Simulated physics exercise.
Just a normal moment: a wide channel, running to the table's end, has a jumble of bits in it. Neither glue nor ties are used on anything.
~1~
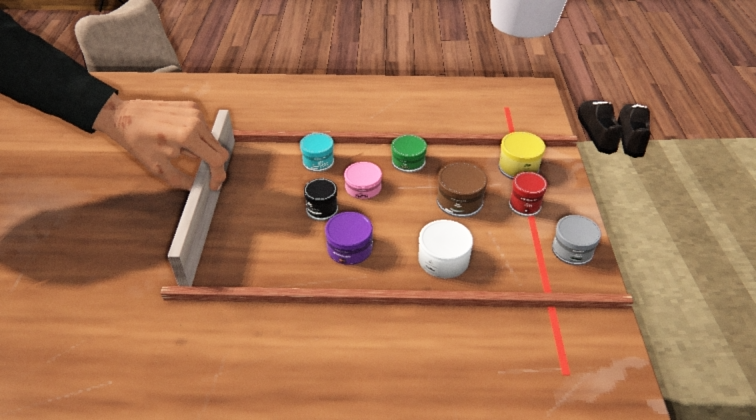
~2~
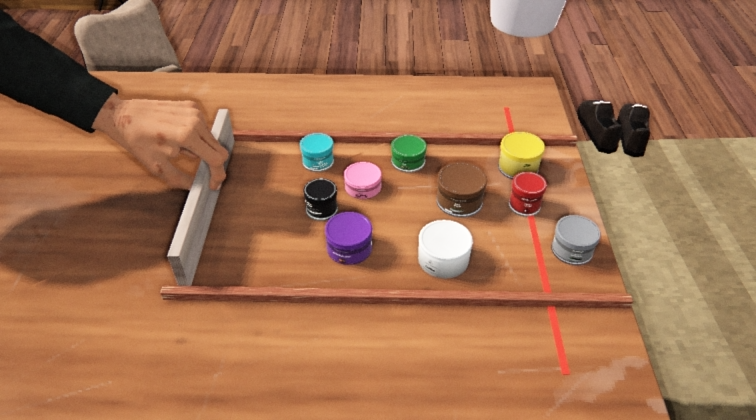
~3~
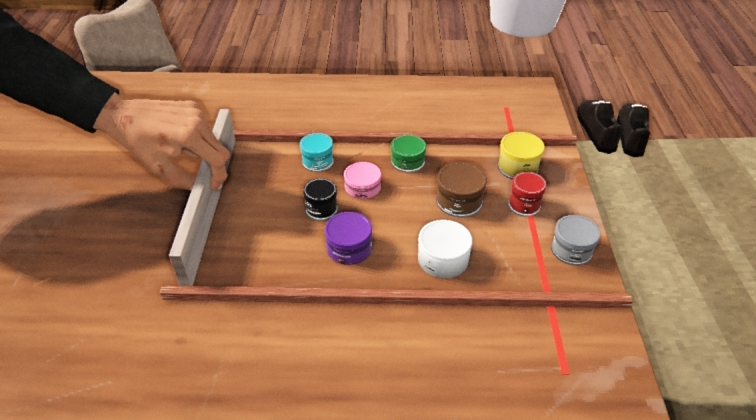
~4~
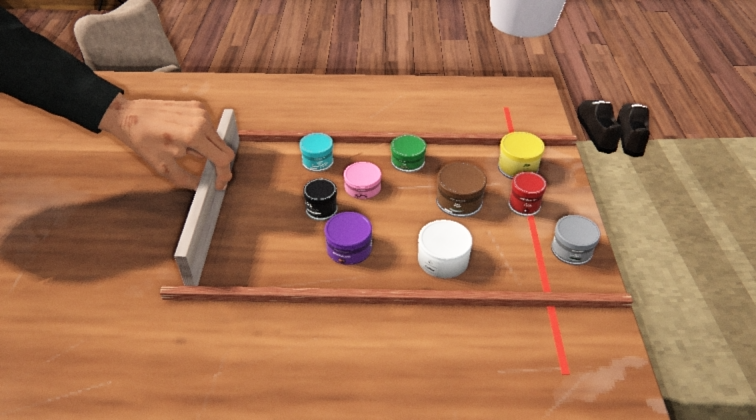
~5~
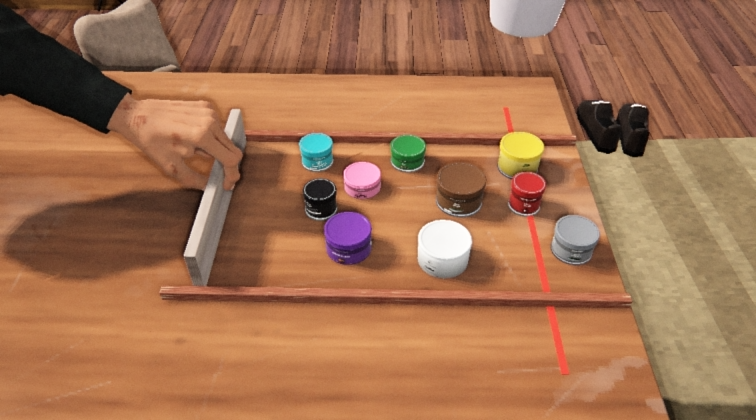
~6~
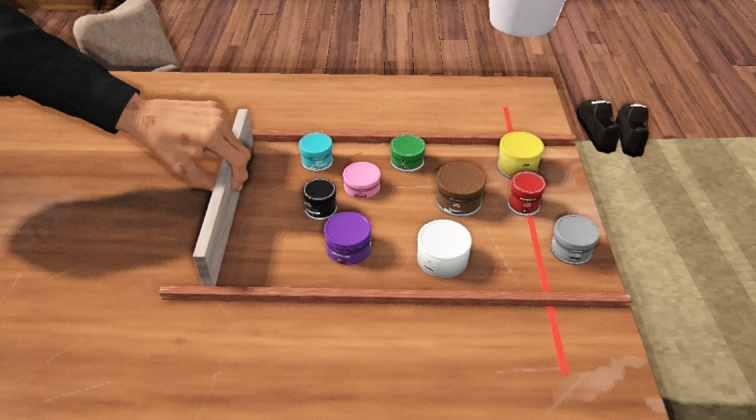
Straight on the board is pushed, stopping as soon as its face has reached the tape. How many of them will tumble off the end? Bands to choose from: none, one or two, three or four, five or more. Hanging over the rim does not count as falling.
Final answer: One or two.
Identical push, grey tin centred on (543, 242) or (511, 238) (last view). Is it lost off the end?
Results in order - still up; still up.
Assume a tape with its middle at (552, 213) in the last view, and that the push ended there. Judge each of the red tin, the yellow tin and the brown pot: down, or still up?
In short: Red tin gone, yellow tin gone, brown pot gone.
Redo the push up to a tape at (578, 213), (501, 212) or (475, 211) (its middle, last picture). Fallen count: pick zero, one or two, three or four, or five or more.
So, going place by place, I'd say 5 or more; none; no fall at all.
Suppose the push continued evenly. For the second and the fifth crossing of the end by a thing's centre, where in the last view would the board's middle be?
I'd say close to (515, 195), and after that close to (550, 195).
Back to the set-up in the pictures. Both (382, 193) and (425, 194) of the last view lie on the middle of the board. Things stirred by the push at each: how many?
By then 6, and later 7.
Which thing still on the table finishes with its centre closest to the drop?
That would be the grey tin.
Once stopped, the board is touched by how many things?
That comes to 4.
A little later, none off yet; grey tin at rest near (574, 240); yellow tin at rest near (520, 156); red tin at rest near (526, 194).
When it is over, the number that fall off is one or two; down, red tin and yellow tin.
